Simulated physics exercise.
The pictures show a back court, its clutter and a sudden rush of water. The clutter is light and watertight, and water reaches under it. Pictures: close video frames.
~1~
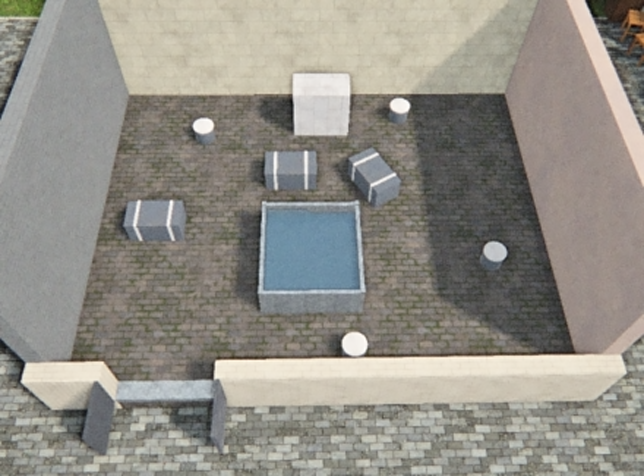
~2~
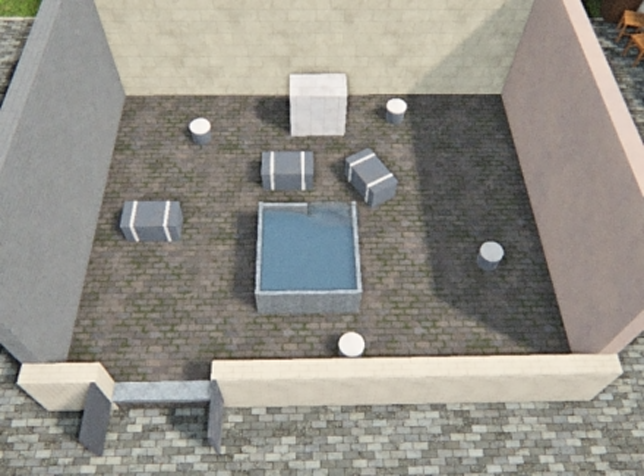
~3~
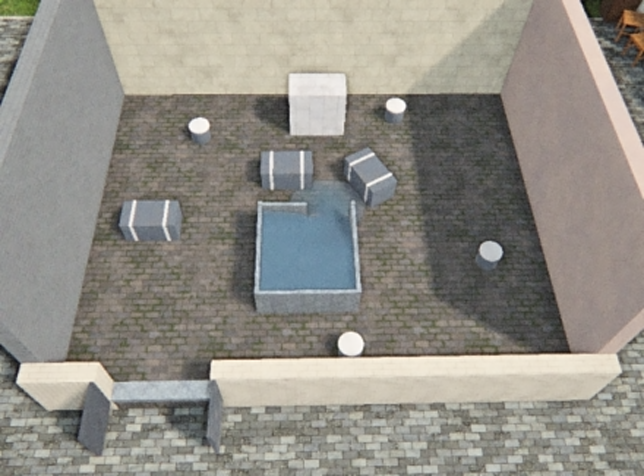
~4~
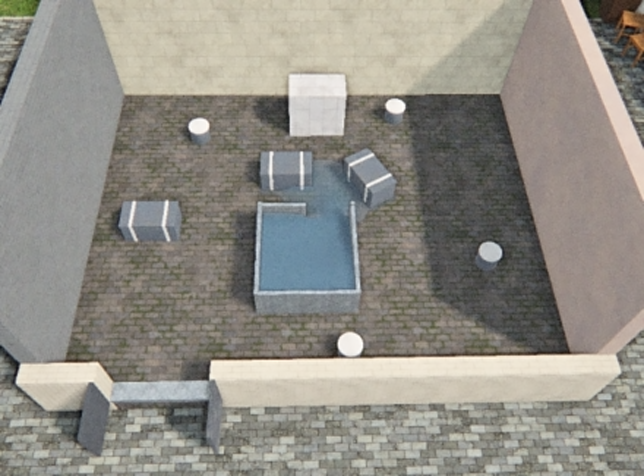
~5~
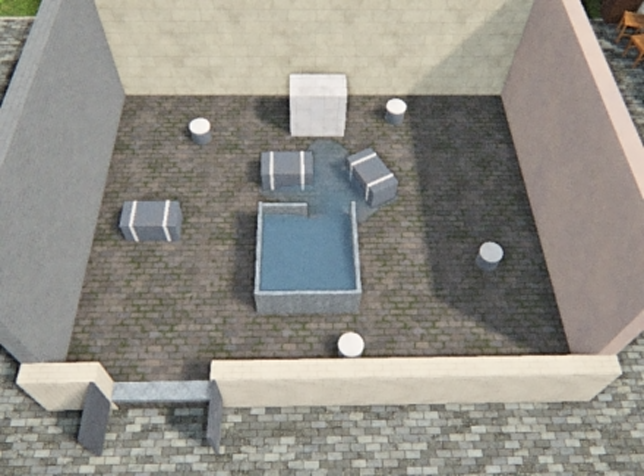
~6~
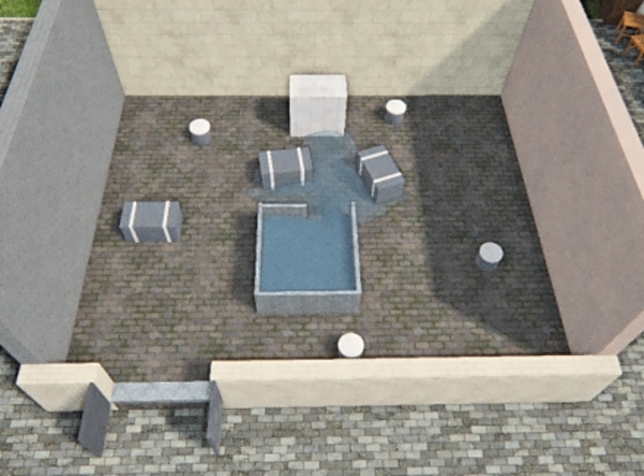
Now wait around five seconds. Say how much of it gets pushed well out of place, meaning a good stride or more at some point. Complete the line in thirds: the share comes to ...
The share comes to between one and two thirds.
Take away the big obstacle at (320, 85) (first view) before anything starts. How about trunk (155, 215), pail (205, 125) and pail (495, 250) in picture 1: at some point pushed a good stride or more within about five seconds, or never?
Outcome, each in turn - never cleared it / never cleared it / never cleared it.
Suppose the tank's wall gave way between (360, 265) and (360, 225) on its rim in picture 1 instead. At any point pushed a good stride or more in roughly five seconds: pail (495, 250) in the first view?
I'd say it goes the distance.
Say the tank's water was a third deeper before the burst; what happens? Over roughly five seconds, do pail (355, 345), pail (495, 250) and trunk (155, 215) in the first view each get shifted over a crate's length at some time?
Answers, in the order asked: Stayed within the threshold, stayed within the threshold, stayed within the threshold.
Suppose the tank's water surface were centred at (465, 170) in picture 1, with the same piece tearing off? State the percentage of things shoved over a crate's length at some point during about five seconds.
Roughly 10 per cent.
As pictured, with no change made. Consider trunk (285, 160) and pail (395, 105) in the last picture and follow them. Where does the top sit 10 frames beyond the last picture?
(223, 123) and (425, 91), roughly.
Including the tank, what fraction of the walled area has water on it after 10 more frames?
Roughly 35 %.
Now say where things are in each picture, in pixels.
The first frame shows a trunk at (375, 169) rests on the ground; a trunk at (291, 163) rests on the ground; 0 of 7 have shifted.
The second frame shows a trunk at (371, 170), on the bottom; a trunk at (287, 163), on the bottom; 0 of 7 have shifted.
The third frame shows a trunk at (371, 169) rests on the ground; a trunk at (287, 162), on the bottom; 0 of 7 have shifted.
The fourth frame shows a trunk at (370, 170) rests on the ground; a trunk at (286, 163), on the bottom; 0 of 7 have shifted.
The fifth frame shows a trunk at (372, 169), on the bottom; a trunk at (287, 163), on the bottom; 0 of 7 have shifted.
The sixth frame shows a trunk at (381, 166), on the bottom, close to its start; a trunk at (285, 160) rests on the ground, close to its start; 2 of 7 have shifted.
A moment on, 1 of 7 are well off their spots; 0 afloat.
Next, 3 of 7 are well off their spots; 0 afloat.
Later, 3 of 7 are well off their spots; 1 afloat.
In the end, 3 of 7 are well off their spots, and 3 have been at some point; 0 afloat.
